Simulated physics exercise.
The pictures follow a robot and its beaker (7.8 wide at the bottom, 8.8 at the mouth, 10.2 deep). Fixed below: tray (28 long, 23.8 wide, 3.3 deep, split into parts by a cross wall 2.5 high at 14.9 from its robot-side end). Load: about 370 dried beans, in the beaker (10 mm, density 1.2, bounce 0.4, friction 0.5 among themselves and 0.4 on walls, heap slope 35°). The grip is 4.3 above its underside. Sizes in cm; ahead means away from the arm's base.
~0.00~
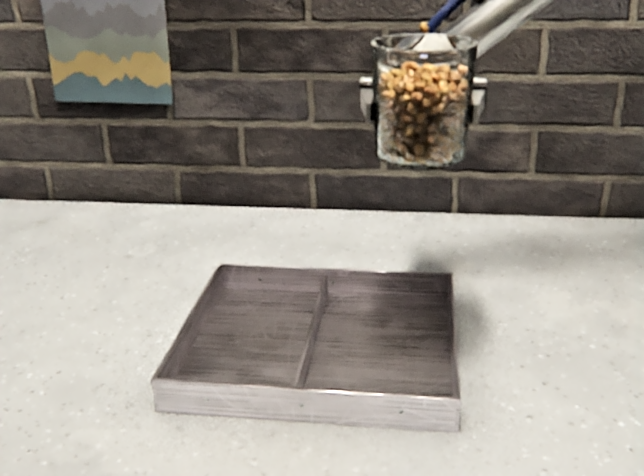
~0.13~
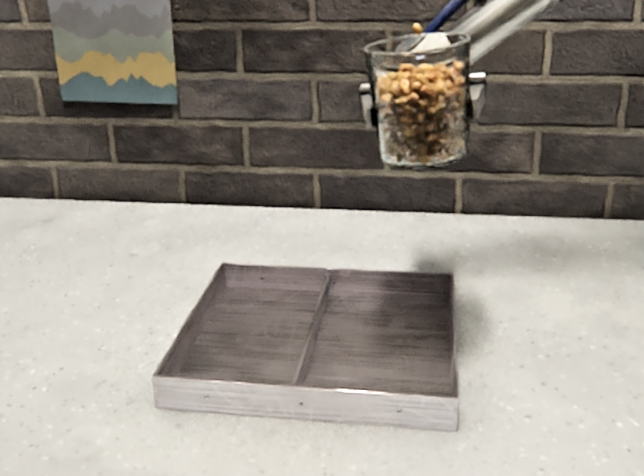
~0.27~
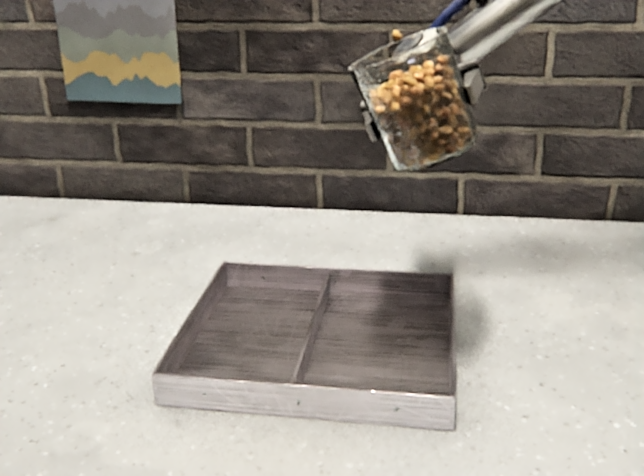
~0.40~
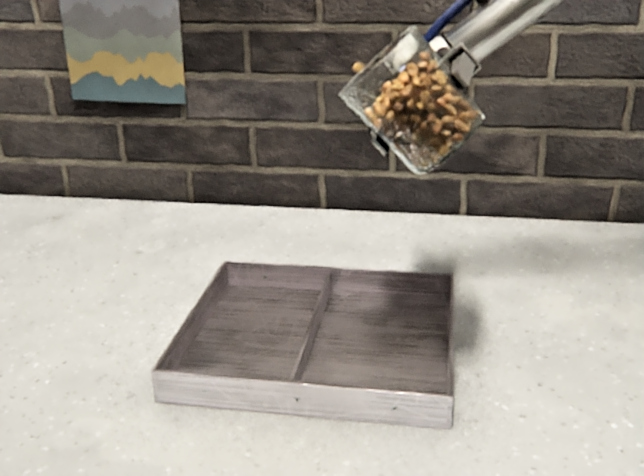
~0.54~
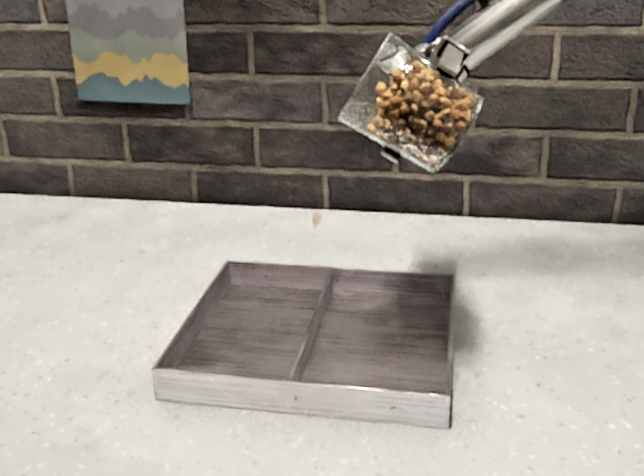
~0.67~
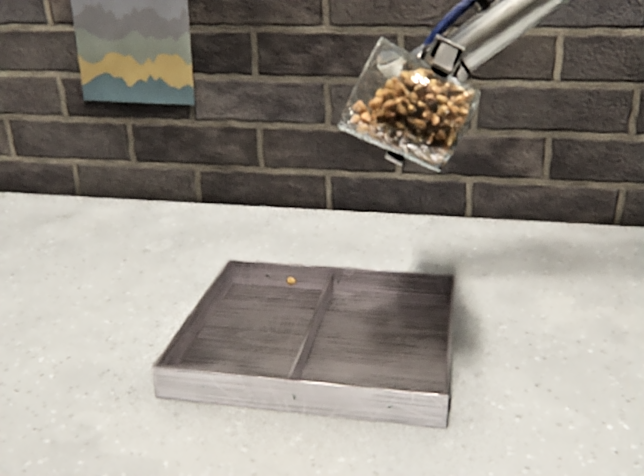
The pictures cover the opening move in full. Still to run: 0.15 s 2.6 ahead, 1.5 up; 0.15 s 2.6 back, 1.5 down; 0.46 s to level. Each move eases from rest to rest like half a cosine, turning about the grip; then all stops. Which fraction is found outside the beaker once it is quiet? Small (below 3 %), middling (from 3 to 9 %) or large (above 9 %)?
Outside the beaker the share is small, below 3 %.
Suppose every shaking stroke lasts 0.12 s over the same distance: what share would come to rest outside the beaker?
Then about 5 per cent.
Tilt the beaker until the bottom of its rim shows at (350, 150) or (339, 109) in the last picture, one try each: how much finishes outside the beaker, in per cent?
Some 25 and 0 per cent.
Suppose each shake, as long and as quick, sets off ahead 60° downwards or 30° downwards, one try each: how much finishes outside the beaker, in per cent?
Some 0 and 0 per cent.
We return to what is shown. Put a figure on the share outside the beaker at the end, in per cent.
Roughly 2 per cent.
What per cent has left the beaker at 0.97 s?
About 0 per cent by then.
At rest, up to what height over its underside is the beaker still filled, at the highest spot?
About 9.5 cm.
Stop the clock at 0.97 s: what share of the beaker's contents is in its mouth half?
Roughly 40 per cent.
After 0.97 s, tilted 65° forward, highest piece 29 above the table; 370 in the beaker, 1 in the far-side part, 2 in flight or on a rim.
After 1.28 s, tilted 16° forward, highest piece 31 above the table; 369 in the beaker, 3 in the far-side part, 1 in the robot-side part.
After 1.63 s, level, highest piece 32 above the table; 369 in the beaker, 3 in the far-side part, 1 in the robot-side part.
After 2.68 s, level, highest piece 32 above the table; 369 in the beaker, 3 in the far-side part, 1 in the robot-side part.
At rest, 369 in the beaker, 3 in the far-side part, 1 in the robot-side part. That is 1 % outside the beaker.
